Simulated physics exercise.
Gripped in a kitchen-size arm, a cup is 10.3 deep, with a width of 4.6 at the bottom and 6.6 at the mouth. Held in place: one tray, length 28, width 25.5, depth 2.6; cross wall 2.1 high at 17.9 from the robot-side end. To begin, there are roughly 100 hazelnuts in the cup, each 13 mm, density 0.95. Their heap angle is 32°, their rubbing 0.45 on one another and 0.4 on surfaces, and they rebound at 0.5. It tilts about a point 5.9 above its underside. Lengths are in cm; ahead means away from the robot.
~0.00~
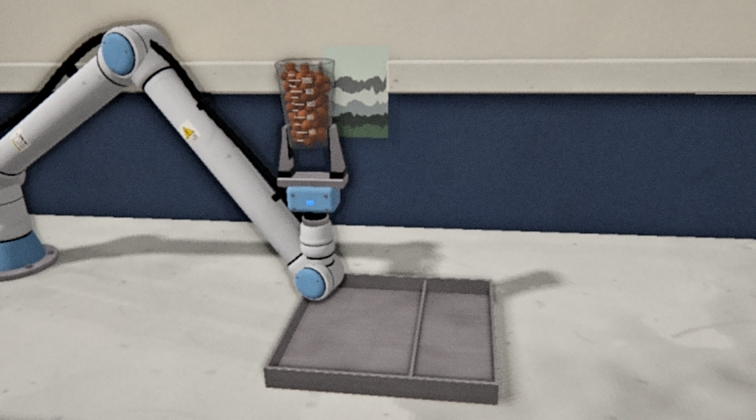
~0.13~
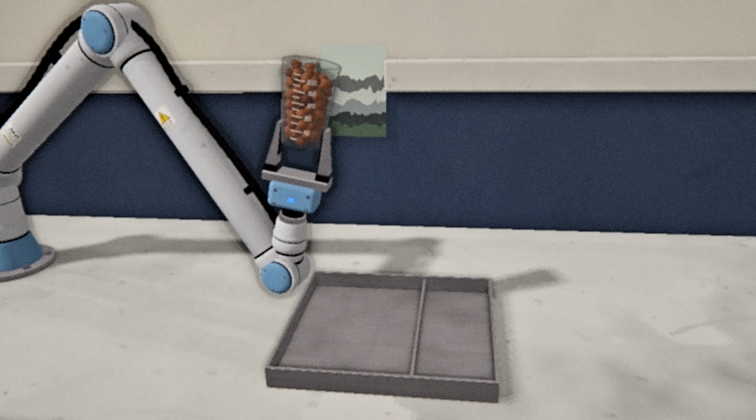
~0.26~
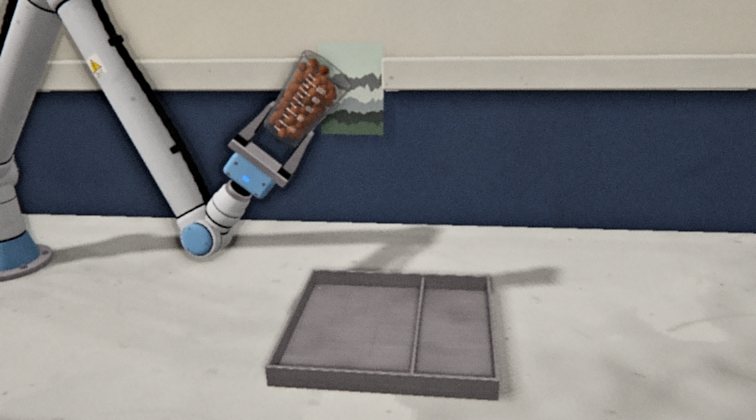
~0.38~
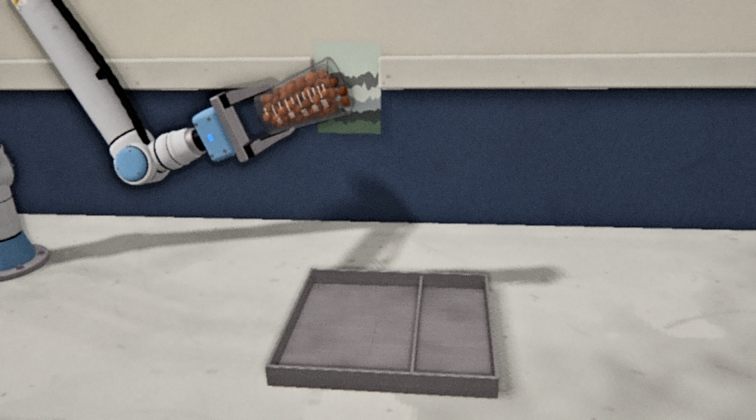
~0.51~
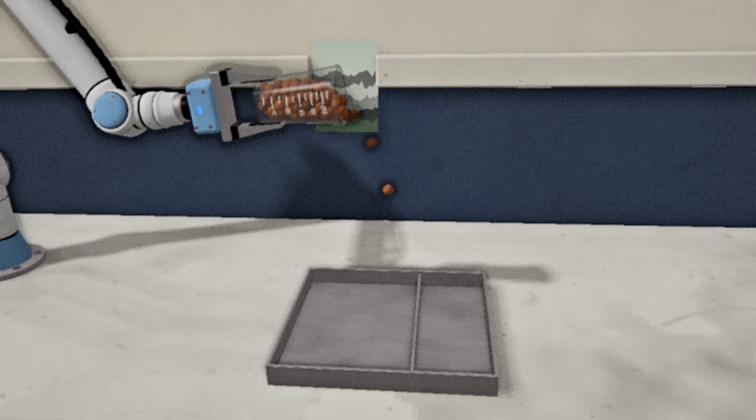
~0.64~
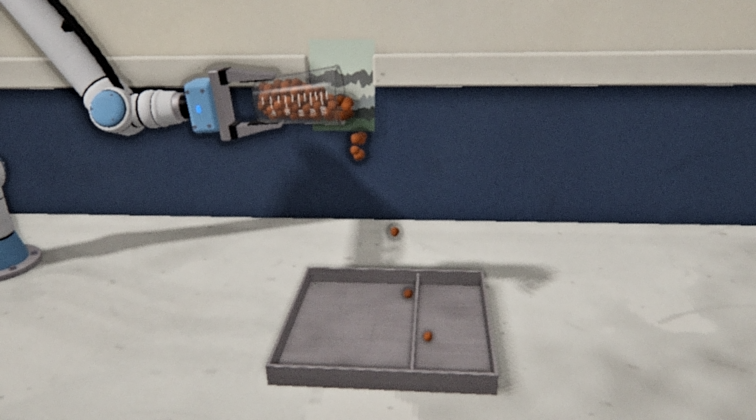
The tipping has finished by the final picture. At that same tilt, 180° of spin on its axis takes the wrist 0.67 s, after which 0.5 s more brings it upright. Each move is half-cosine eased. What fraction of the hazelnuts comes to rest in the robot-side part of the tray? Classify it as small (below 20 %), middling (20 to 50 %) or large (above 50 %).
Classified as middling.
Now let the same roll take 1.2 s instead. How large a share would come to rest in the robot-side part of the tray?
It would come to around 45 percent.
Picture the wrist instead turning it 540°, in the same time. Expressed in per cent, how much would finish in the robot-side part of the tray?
Then about 40 per cent.
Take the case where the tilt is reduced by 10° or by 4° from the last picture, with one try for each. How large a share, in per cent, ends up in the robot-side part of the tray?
You'd get close to 10 per cent, then close to 20 per cent.
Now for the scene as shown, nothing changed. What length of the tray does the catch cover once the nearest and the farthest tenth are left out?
That stretch is roughly 22 cm long.
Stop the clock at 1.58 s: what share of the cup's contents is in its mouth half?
40 %.
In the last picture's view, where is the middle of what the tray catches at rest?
Around (394, 327).
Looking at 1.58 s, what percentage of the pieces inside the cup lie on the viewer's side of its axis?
Something like 50 per cent, give or take.
After 1.11 s, tipped 86°, highest piece 35 above the table; 72 in the cup, 17 in the robot-side part, 3 in the far-side part, 9 in flight or on a rim.
After 1.58 s, tipped 39°, highest piece 36 above the table; 60 in the cup, 35 in the robot-side part, 6 in the far-side part.
After 2.01 s, upright, highest piece 36 above the table; 60 in the cup, 35 in the robot-side part, 6 in the far-side part.
After 2.71 s, upright, highest piece 36 above the table; 60 in the cup, 35 in the robot-side part, 6 in the far-side part.
At rest, 60 in the cup, 35 in the robot-side part, 6 in the far-side part. That is 35 % in the robot-side part of the tray.
